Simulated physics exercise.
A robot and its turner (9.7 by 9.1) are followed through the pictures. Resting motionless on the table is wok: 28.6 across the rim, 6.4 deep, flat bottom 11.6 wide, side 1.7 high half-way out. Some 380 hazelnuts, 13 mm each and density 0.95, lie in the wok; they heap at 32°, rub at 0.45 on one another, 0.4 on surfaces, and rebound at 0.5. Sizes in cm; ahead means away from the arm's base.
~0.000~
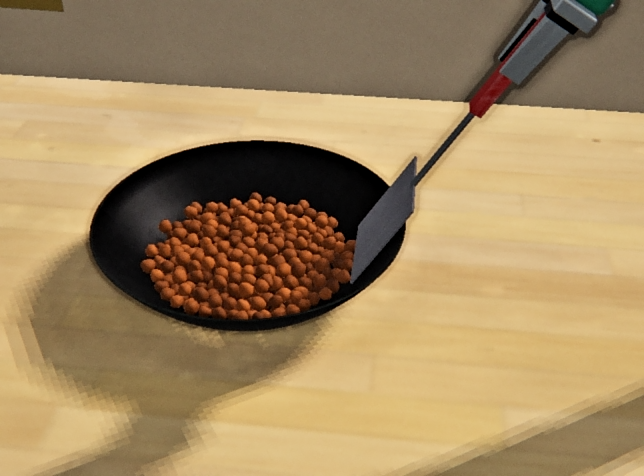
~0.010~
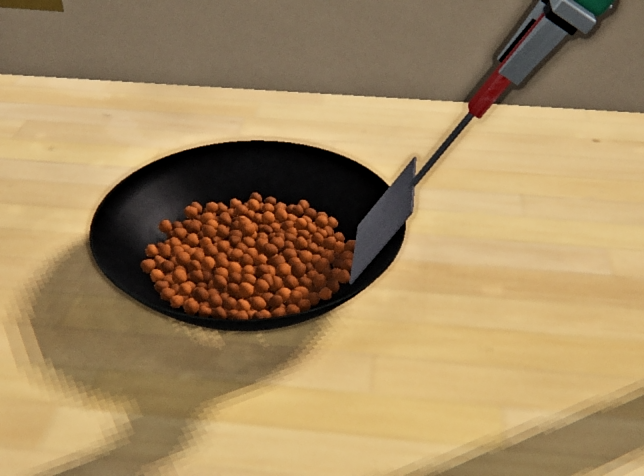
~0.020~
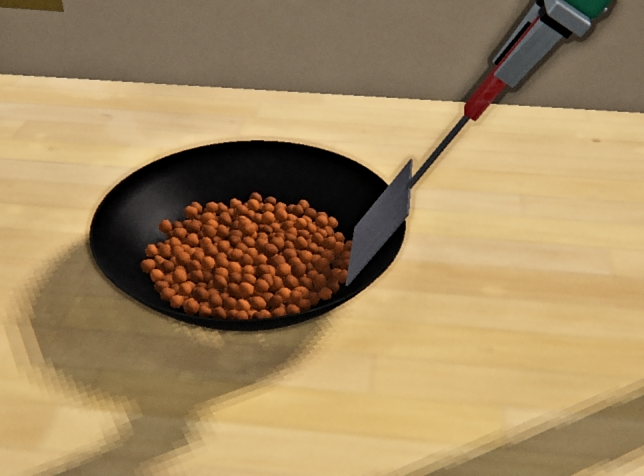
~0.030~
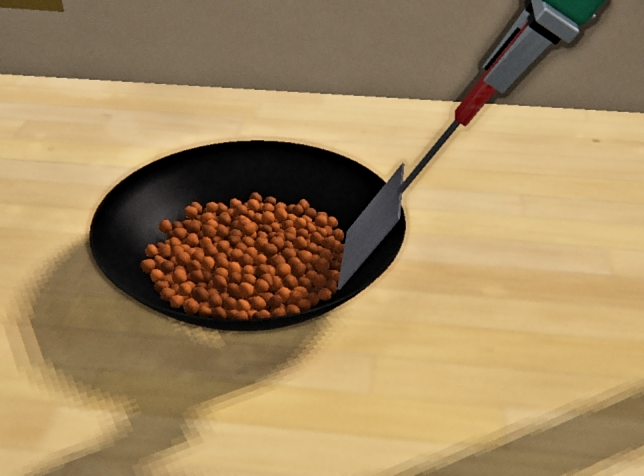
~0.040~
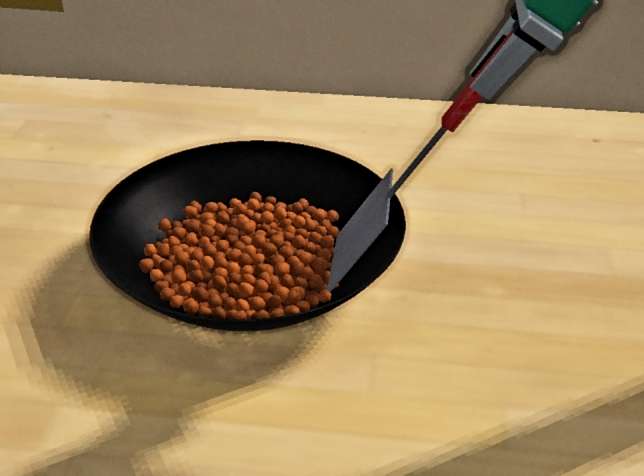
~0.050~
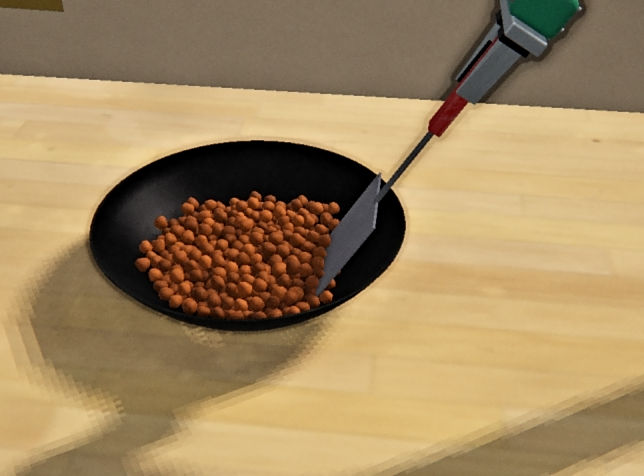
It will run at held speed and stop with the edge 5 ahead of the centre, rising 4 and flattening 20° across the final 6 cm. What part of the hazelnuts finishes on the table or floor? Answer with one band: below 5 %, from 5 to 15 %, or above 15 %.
From 5 to 15 %.
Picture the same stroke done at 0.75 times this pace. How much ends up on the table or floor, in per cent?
I'd put it at about 0 per cent.
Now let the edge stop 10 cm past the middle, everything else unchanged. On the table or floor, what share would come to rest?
Then the share is near 40 in a hundred.
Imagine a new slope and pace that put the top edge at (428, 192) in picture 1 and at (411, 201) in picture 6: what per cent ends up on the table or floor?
My guess would be close to 0 per cent.
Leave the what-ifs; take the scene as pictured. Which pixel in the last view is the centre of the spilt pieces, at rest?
In the last view, it's around (16, 271).
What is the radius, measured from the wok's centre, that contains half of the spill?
About 24 cm out from the centre.
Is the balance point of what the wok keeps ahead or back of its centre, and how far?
Offset forward: Around 4.5 cm.
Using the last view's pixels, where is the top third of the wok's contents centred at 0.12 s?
Centre: Approx. (188, 231) in the last view.
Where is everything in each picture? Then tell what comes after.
The first frame shows turner top edge at (415, 182), sloping 59°; upper third of the load around (248, 250), from x 150 to 350, top at y 200; 379 in the wok.
The second frame shows turner top edge at (414, 183), sloping 59°; upper third of the load around (248, 250), from x 150 to 350, top at y 200.
The third frame shows turner top edge at (410, 185), sloping 59°; upper third of the load around (248, 250), from x 150 to 350, top at y 200.
The fourth frame shows turner top edge at (401, 189), sloping 59°; upper third of the load around (248, 250), from x 150 to 345, top at y 200.
The fifth frame shows turner top edge at (390, 195), sloping 59°; upper third of the load around (248, 248), from x 145 to 340, top at y 200.
The sixth frame shows turner top edge at (378, 199), sloping 59°; upper third of the load around (247, 246), from x 140 to 335, top at y 200; 379 in the wok.
After 0.09 s, sloping 59°, highest piece 6 above the table; 379 in the wok.
After 0.12 s, sloping 52°, highest piece 8 above the table; 379 in the wok.
After 0.34 s, sloping 39°, highest piece 10 above the table; 345 in the wok, 18 on the table or floor, 16 on the blade or in flight.
After 1.39 s, sloping 39°, highest piece 6 above the table; 345 in the wok, 34 on the table or floor.
At rest, 345 in the wok, 34 on the table or floor. That is 9 % on the table or floor.
